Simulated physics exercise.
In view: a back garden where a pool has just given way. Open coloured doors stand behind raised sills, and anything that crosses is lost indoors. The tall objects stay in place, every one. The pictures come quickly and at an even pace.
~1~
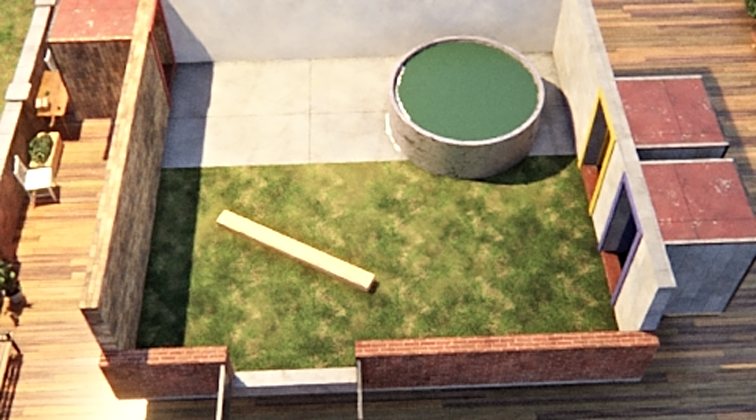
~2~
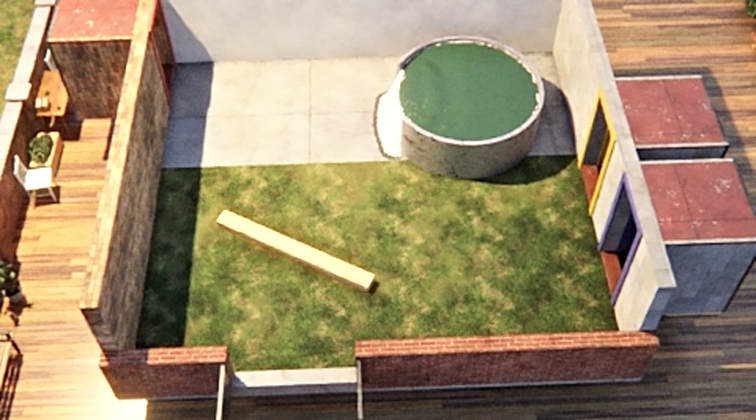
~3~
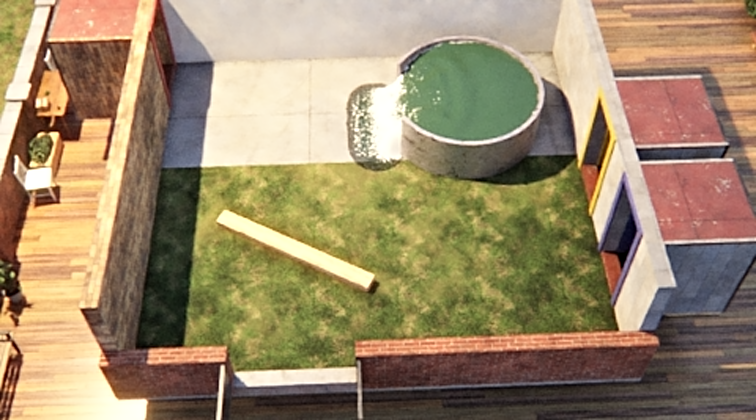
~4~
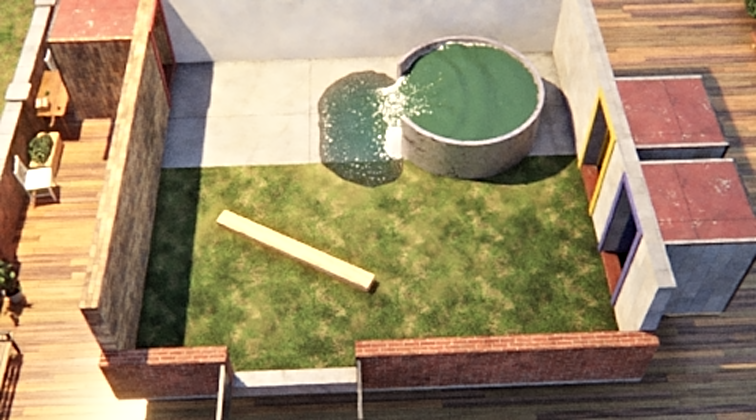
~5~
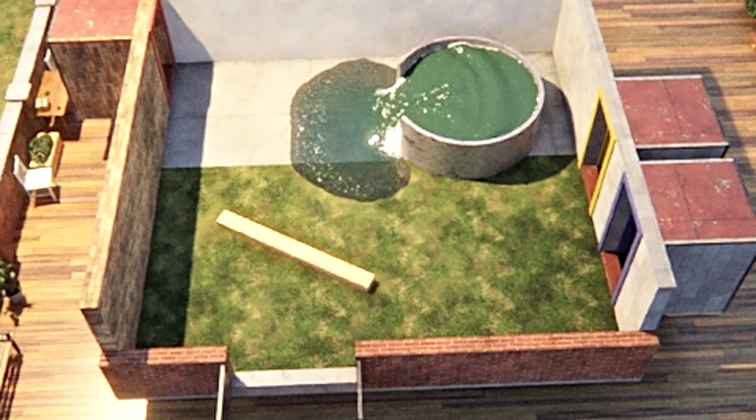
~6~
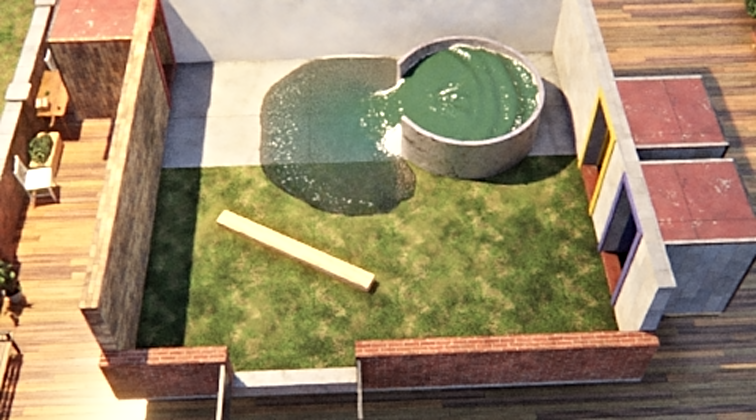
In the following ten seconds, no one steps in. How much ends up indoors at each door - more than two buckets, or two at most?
In the end the blue door will not go over two buckets. The yellow door will not go over two buckets. The red door will be deluged.
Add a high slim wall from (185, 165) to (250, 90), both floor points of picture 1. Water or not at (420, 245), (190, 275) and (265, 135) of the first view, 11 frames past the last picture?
The first spot is untouched, the second untouched, the third swamped.
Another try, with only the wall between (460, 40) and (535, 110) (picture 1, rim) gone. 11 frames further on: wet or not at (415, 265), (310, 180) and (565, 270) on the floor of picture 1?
Point by point: Unwetted; unwetted; soaked.
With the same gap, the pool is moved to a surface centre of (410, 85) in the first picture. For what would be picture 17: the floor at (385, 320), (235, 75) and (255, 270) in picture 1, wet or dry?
I'd say still dry for the first, swamped for the second and still dry for the third.
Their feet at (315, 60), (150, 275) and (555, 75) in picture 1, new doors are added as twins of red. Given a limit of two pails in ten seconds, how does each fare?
In sequence: Falls short, falls short, falls short.
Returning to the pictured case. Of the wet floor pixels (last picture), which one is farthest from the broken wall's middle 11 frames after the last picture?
I'd point to (151, 245).
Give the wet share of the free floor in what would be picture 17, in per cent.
It should be close to 40 %.
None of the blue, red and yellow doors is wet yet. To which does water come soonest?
I say the red-painted one.
A moment on, water covers 35 % of the floor; the blue door not reached, the yellow door not reached, the red door wet at the sill, nothing in.
Next, water covers 40 % of the floor; the blue door not reached, the yellow door not reached, the red door over two buckets in.
Then, water covers 50 % of the floor; the blue door not reached, the yellow door not reached, the red door far over two buckets in.
Later, water covers 70 % of the floor; the blue door not reached, the yellow door not reached, the red door far over two buckets in.
In the end, water covers 95 % of the floor; the blue door not reached, the yellow door not reached, the red door far over two buckets in.
